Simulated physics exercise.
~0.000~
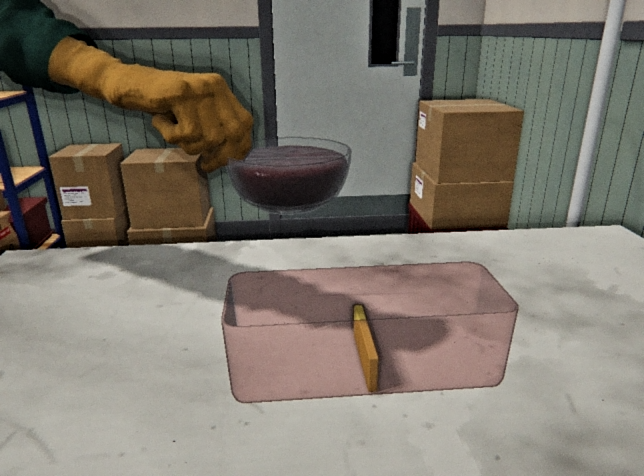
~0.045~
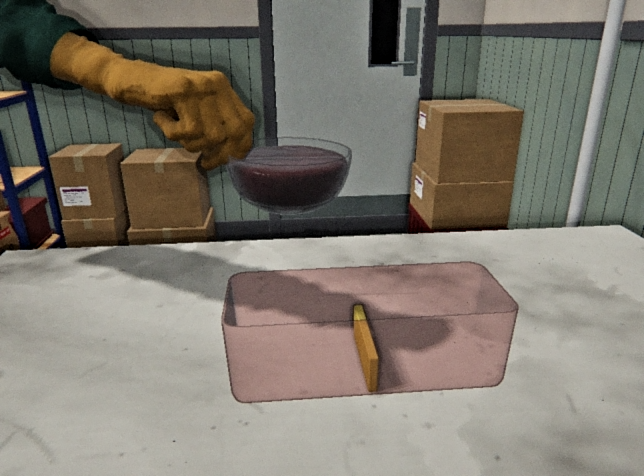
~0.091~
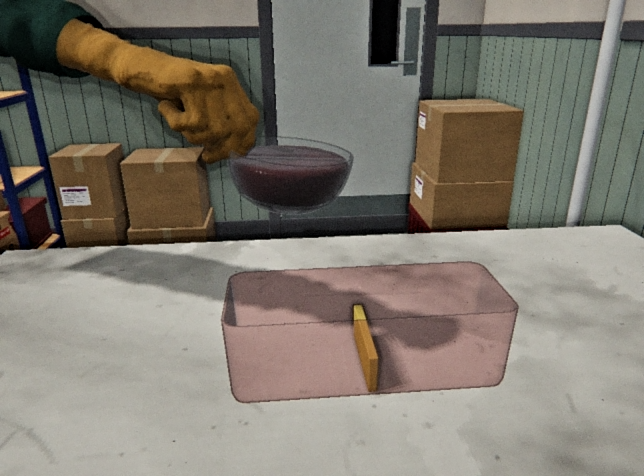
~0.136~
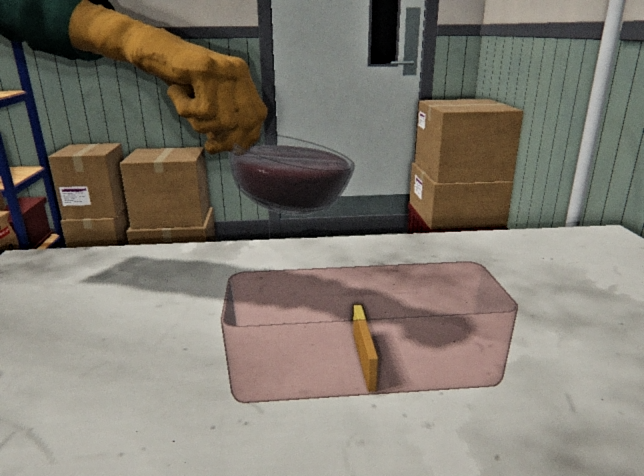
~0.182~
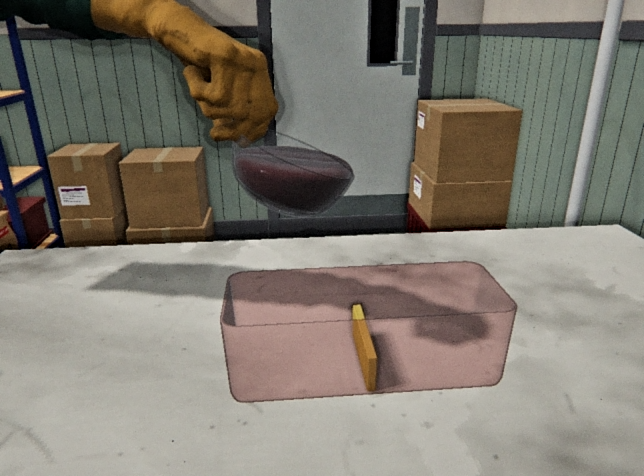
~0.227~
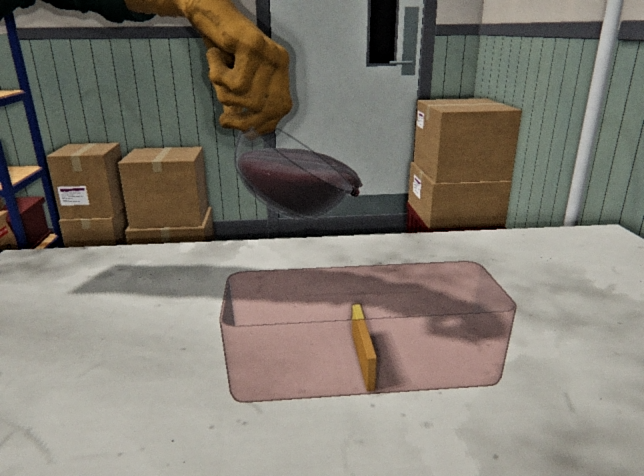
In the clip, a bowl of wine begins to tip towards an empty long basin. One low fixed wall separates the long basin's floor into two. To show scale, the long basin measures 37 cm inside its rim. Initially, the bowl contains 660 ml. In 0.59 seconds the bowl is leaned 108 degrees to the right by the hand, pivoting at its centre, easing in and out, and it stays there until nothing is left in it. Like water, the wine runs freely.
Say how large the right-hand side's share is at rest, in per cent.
Its share is roughly 74 per cent.
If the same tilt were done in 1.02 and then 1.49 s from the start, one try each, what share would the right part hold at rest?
80 in a hundred, followed by 85 in a hundred.
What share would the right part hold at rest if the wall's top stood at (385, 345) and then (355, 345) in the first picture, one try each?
I'd put it at about 50 per cent for the first and about 70 per cent for the second.
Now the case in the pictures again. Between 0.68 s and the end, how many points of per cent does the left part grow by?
Roughly 5 percent.
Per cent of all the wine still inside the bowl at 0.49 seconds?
Close to 9 in a hundred.
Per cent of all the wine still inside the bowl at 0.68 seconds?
I'd estimate some 0 per cent.
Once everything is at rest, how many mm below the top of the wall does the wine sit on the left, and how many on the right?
Left roughly 46 mm; right roughly 32 mm.
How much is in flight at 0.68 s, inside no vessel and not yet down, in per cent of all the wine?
Around 5 per cent of the liquid is in flight.
After 0.49 s the tilt is 100° and 9 per cent is still to pour, 1 is left of the wall and 44 right of it.
After 0.68 s the tilt is 108° and 0 per cent is still to pour, 20 is left of the wall and 75 right of it.
After 0.87 s the tilt is 108° and 0 per cent is still to pour, 25 is left of the wall and 74 right of it.
After 1.09 s the tilt is 108° and 0 per cent is still to pour, 25 is left of the wall and 74 right of it.
In the end 25 per cent lies left of the wall, 74 right of it and 1 outside.
